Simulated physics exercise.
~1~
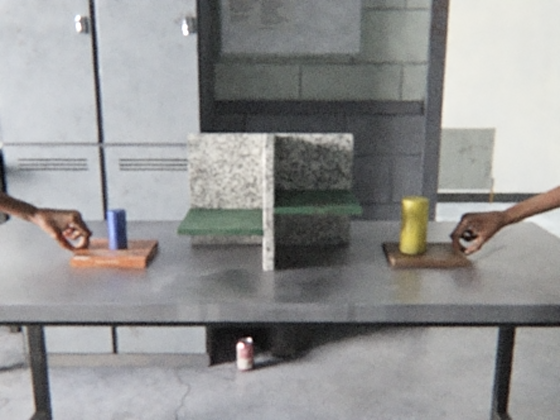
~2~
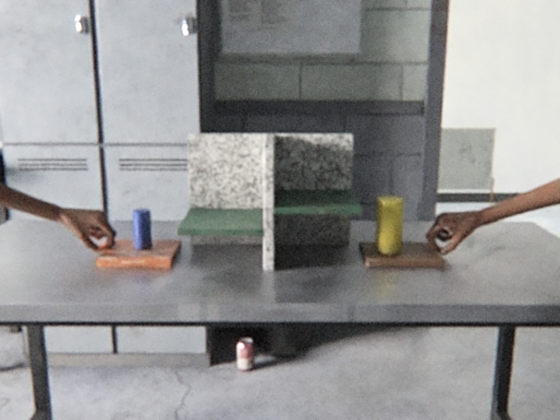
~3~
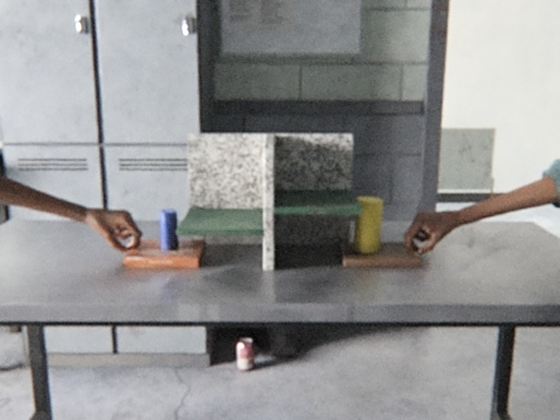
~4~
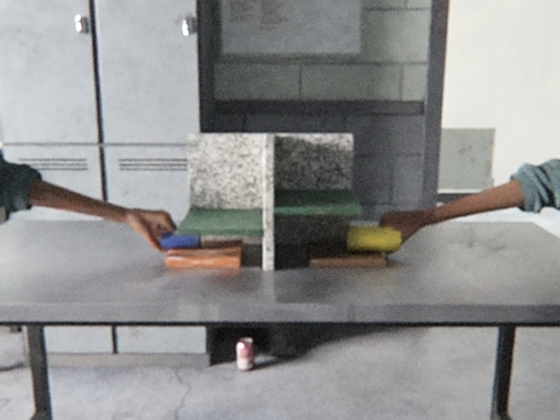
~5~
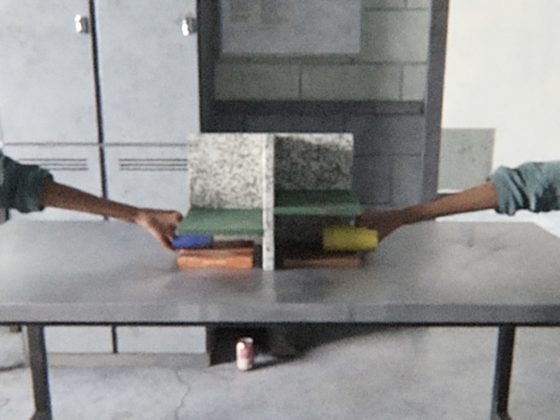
Two hands, one at each end of a gray table, push small blocks inward, an orange one on the left carrying an upright blue cylinder and a brown one on the right carrying an upright yellow cylinder. The steady view faces the table straight on, with lockers behind and a can on the floor below. Between them stands a speckled stone divider with a green shelf on each side. As the blocks slide in, both cylinders reach the shelf edges and tip back onto their sides. The hands keep pushing, and the blocks end beneath the shelves, with both cylinders lying toward the hands.
